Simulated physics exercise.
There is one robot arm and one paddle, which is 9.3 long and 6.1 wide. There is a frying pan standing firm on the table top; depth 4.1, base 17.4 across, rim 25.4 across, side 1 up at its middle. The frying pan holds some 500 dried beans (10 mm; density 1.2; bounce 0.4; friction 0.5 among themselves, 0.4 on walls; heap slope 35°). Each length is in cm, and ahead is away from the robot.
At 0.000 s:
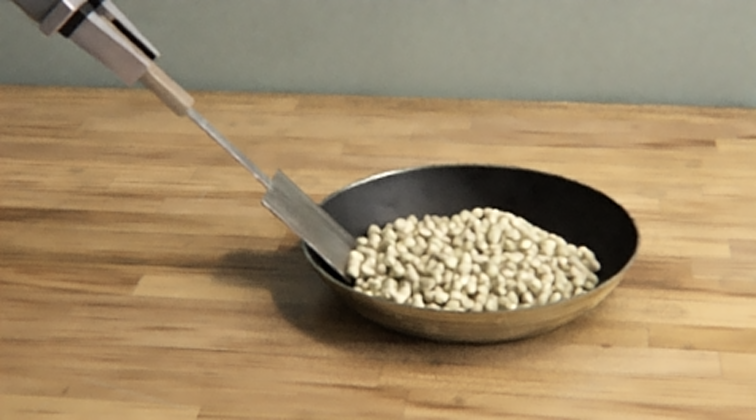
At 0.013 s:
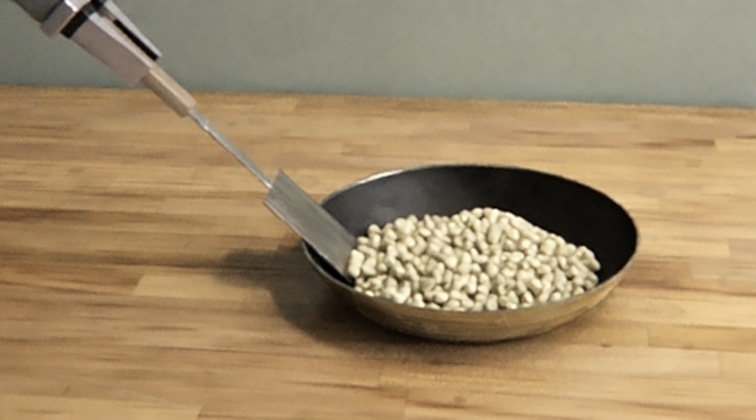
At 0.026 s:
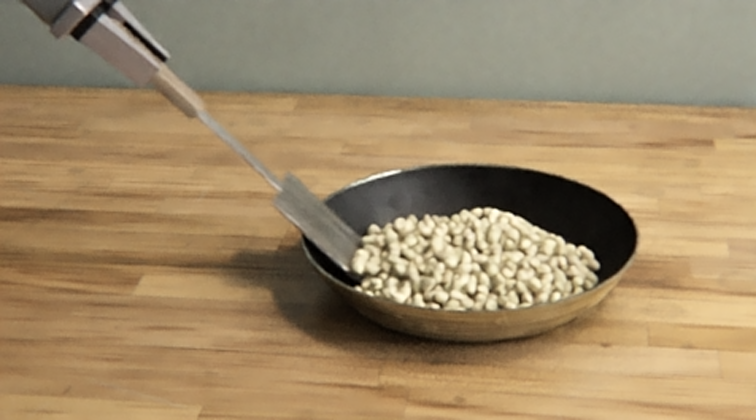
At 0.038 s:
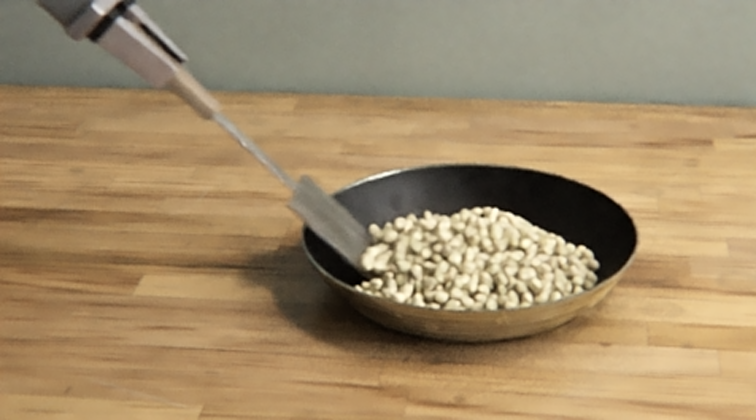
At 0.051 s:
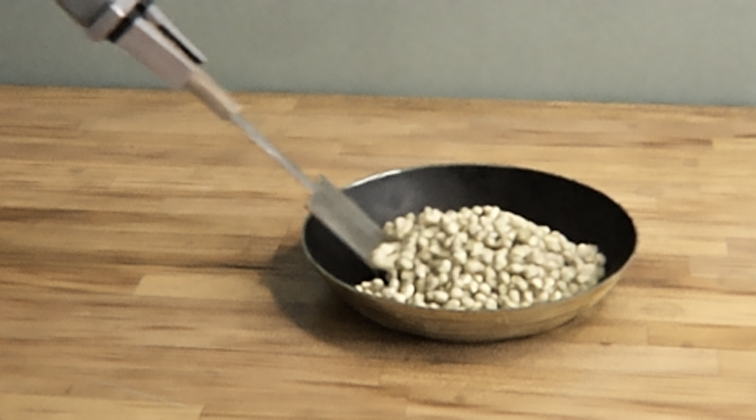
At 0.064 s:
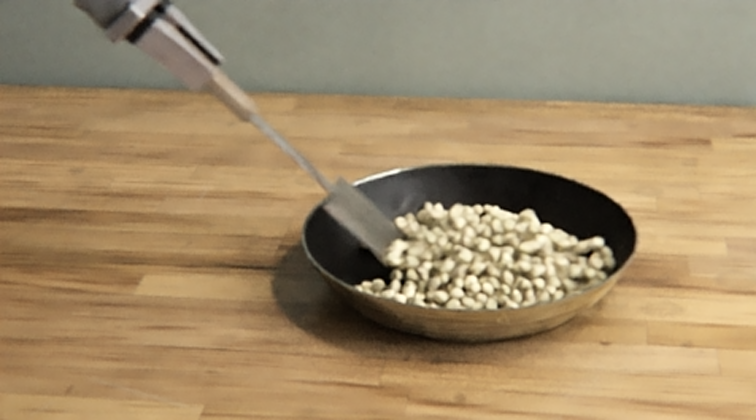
A robot arm slid a flat metal paddle a short way to the right into a heap of pale beans in a dark frying pan, nudging them toward the far side as the pan stayed put.
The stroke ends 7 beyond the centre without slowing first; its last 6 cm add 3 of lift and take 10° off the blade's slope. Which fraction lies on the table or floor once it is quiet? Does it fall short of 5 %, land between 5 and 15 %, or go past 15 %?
It lands between 5 and 15 %.
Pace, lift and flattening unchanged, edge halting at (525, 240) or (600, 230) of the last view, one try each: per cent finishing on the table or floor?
Try 1: Approx. 5 %; try 2: Approx. 20 %.
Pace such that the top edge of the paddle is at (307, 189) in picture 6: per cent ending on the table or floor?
Expect about 0 per cent there.
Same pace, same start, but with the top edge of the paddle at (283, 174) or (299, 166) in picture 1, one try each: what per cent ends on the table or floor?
Roughly 5% and 5%.
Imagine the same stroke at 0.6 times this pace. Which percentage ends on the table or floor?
That comes to some 0 per cent, roughly.
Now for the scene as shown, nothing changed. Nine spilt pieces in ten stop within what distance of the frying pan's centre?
That works out to near 35 cm.
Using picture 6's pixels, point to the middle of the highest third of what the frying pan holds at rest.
You'll find it at about (584, 258).
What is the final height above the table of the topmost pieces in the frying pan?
Peak at rest, approximately 5.0 centimetres.
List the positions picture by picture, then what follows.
The paddle top edge at (270, 185), sloping 45°; upper third of the load around (467, 261), from x 350 to 595, top at y 215; 504 in the frying pan, in the first frame.
The paddle top edge at (271, 185), sloping 45°; upper third of the load around (467, 260), from x 355 to 595, top at y 215, in the second frame.
The paddle top edge at (280, 187), sloping 45°; upper third of the load around (459, 258), from x 355 to 595, top at y 215, in the third frame.
The paddle top edge at (296, 189), sloping 45°; upper third of the load around (459, 256), from x 355 to 595, top at y 215, in the fourth frame.
The paddle top edge at (314, 190), sloping 45°; upper third of the load around (469, 252), from x 355 to 600, top at y 210, in the fifth frame.
The paddle top edge at (332, 190), sloping 45°; upper third of the load around (475, 250), from x 355 to 610, top at y 210; 504 in the frying pan, in the sixth frame.
After 0.10 s, sloping 45°, highest piece 5 above the table; 504 in the frying pan.
After 0.13 s, sloping 42°, highest piece 5 above the table; 504 in the frying pan.
After 0.34 s, sloping 35°, highest piece 5 above the table; 465 in the frying pan, 33 on the table or floor, 6 on the blade or in flight.
After 1.39 s, sloping 35°, highest piece 5 above the table; 464 in the frying pan, 40 on the table or floor.
In the end, 464 in the frying pan, 40 on the table or floor. That is 8 % on the table or floor.
